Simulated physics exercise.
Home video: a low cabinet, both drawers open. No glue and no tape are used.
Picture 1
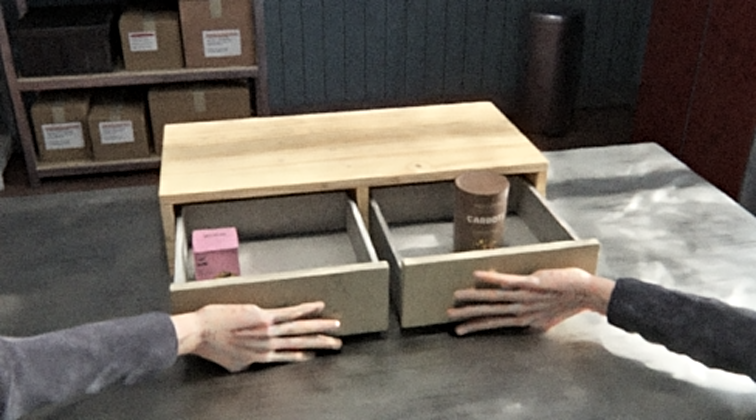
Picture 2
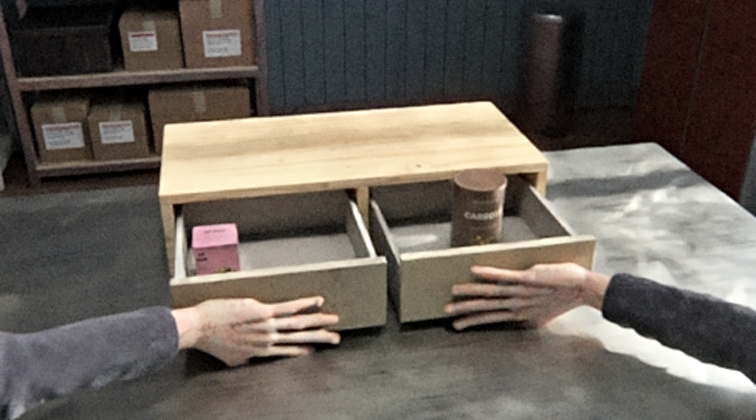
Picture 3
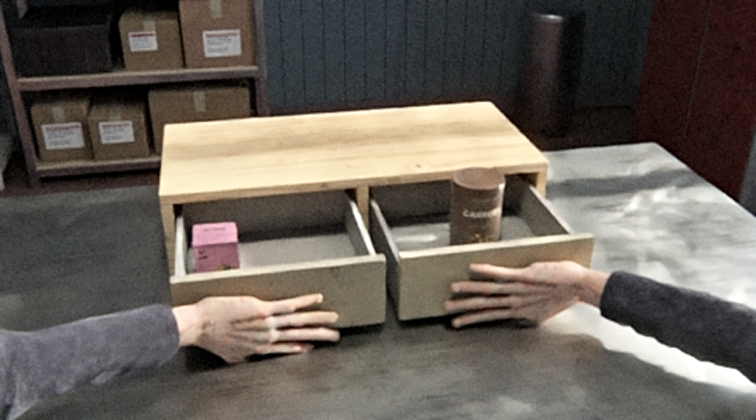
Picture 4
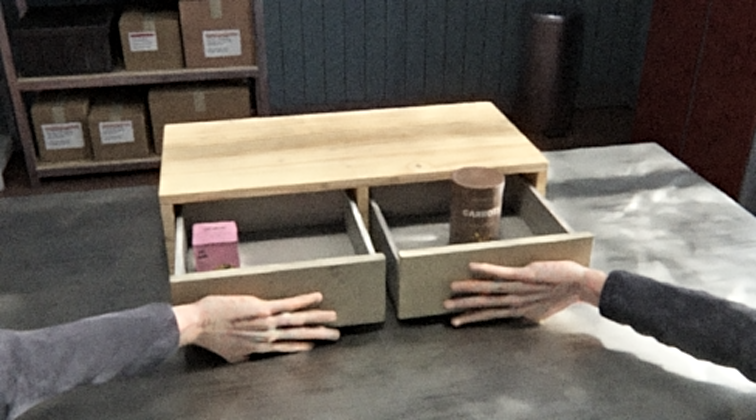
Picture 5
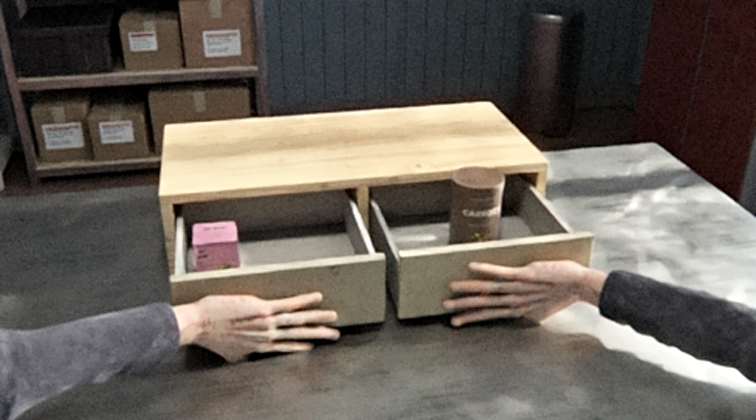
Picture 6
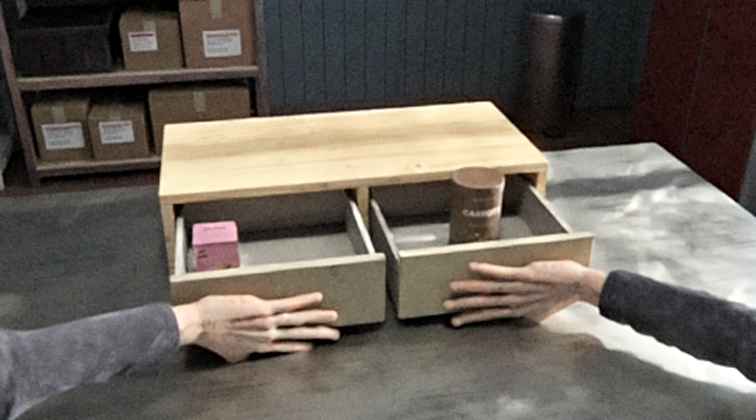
Two hands rested against the fronts of a low wooden cabinet's open drawers, a pink carton in the left and a brown tin in the right, and nudged them in very slightly, barely moving otherwise.
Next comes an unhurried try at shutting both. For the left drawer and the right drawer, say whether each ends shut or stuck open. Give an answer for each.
The left drawer is most likely going to slide home; the right drawer is most likely going to get stuck.
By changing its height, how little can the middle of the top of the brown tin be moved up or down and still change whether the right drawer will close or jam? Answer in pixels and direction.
Shift approx. 16 px, direction down.
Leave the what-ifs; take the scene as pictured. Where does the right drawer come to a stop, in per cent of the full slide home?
It halts at about 55 percent of the way.
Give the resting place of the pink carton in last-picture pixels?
Somewhere around pixel (214, 189).
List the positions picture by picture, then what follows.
In the first picture, left drawer (275, 259) wide open; right drawer (472, 239) wide open; pink carton (217, 259).
In the second picture, right drawer (469, 235) wide open; brown tin (477, 216).
In the third picture, left drawer (274, 253) wide open; chest (348, 179).
In the fourth picture, right drawer (468, 232) wide open; pink carton (217, 252).
In the fifth picture, left drawer (273, 252) wide open; brown tin (475, 213).
In the sixth picture, left drawer (273, 252) wide open; right drawer (468, 232) wide open; chest (348, 179).
Then, 0.46 s on from there, left drawer about half in; right drawer starting in.
In the end, the left drawer goes all the way in; the right drawer will not close.
